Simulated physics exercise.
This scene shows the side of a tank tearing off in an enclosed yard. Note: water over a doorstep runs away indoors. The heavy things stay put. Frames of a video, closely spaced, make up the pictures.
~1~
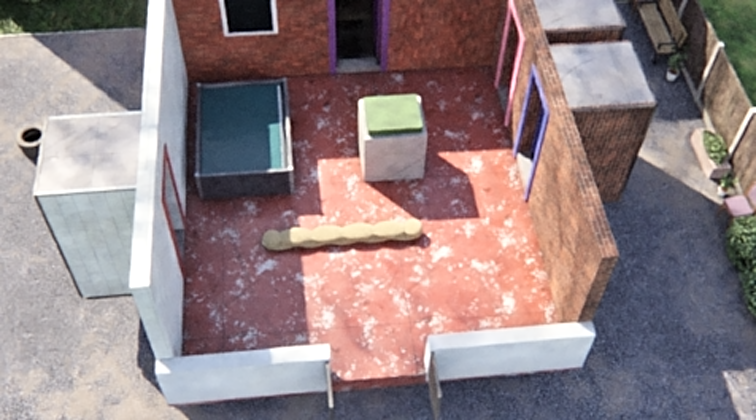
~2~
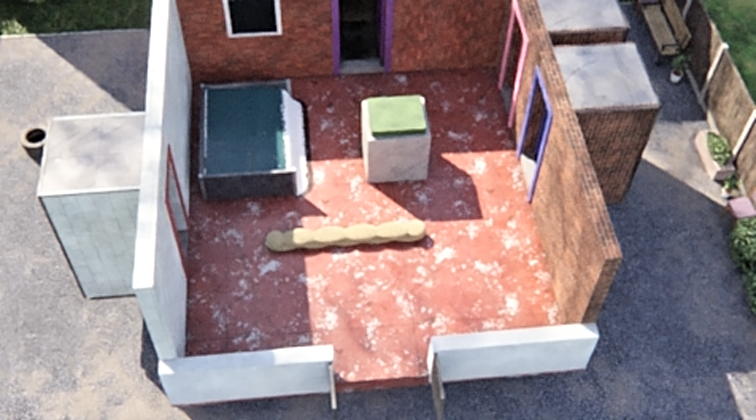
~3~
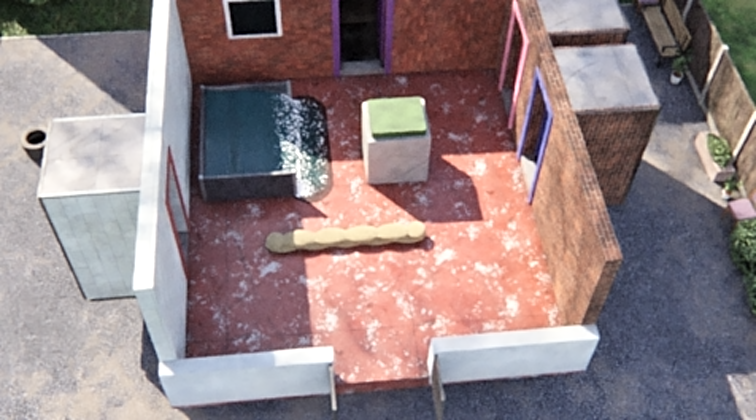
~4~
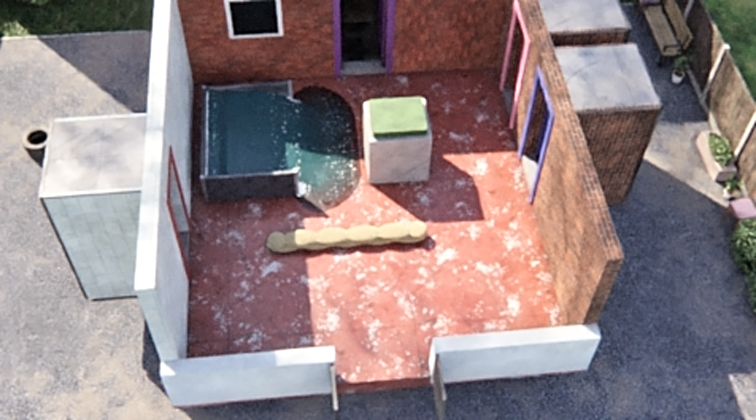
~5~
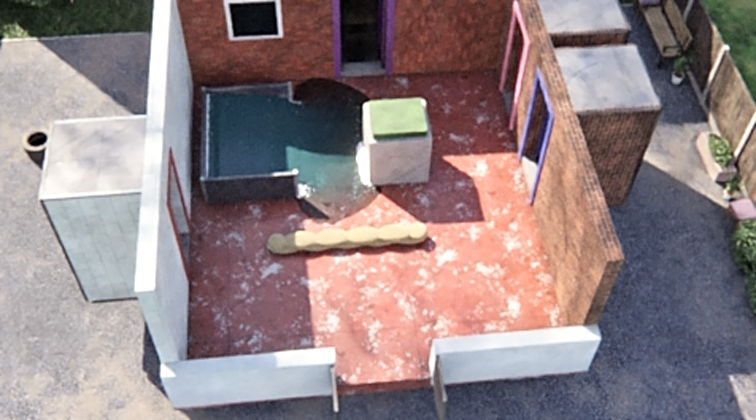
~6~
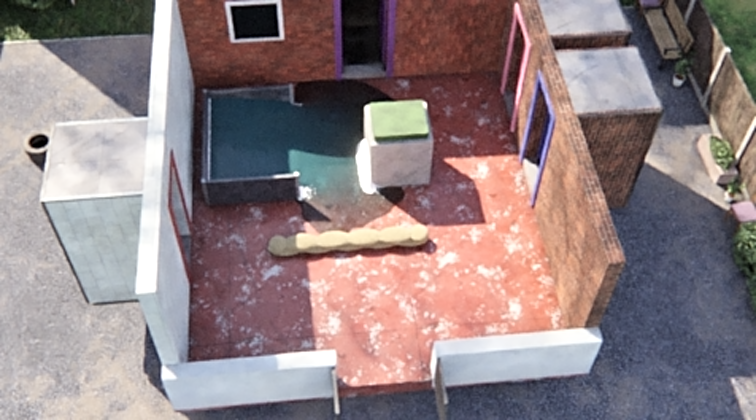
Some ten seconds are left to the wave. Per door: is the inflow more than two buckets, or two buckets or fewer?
As I see it, pink door: More than two buckets. Red door: No more than two buckets. Purple door: No more than two buckets. Blue door: No more than two buckets.
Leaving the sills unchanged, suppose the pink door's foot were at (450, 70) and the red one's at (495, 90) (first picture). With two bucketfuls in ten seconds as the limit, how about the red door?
Observation - red door ends up higher.
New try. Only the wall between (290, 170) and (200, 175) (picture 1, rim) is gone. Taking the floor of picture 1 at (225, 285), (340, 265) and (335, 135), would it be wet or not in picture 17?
The first point is soaked, the second soaked, the third spared.
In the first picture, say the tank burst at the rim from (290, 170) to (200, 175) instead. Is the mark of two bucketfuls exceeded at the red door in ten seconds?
At the red door, the inflow beats the threshold.
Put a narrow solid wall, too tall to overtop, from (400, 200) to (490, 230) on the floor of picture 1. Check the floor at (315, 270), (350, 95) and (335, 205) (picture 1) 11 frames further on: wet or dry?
Results in order: Bone-dry / swamped / swamped.
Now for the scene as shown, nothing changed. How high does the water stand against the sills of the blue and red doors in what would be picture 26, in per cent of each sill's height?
I reckon it's around 80 and then 70 per cent.
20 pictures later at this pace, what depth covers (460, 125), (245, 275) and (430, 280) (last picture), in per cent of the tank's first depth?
The three come to near 16, 0 and 0 per cent respectively.
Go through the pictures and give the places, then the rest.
The first picture shows still water in the water tank at (243, 129).
In the second picture, water pours out at (291, 140) and has run to (292, 101).
In the third picture, the front is at (307, 99), out from the gap at (291, 143).
In the fourth picture, the front is at (323, 92), out from the gap at (292, 143).
In the fifth picture, water pours out at (292, 145) and has run to (353, 91).
In the sixth picture, water pours out at (294, 147) and has run to a hidden place.
A moment on, water covers 30 % of the floor; the pink door wet at the sill, nothing in, the red door not reached, the purple door wet at the sill, nothing in, the blue door not reached.
Next, water covers 40 % of the floor; the pink door over two buckets in, the red door not reached, the purple door wet at the sill, nothing in, the blue door wet at the sill, nothing in.
Then, water covers 50 % of the floor; the pink door far over two buckets in, the red door wet at the sill, nothing in, the purple door under two buckets in, the blue door wet at the sill, nothing in.
Later, water covers 70 % of the floor; the pink door far over two buckets in, the red door under two buckets in, the purple door under two buckets in, the blue door wet at the sill, nothing in.
In the end, water covers 95 % of the floor; the pink door far over two buckets in, the red door under two buckets in, the purple door under two buckets in, the blue door wet at the sill, nothing in.
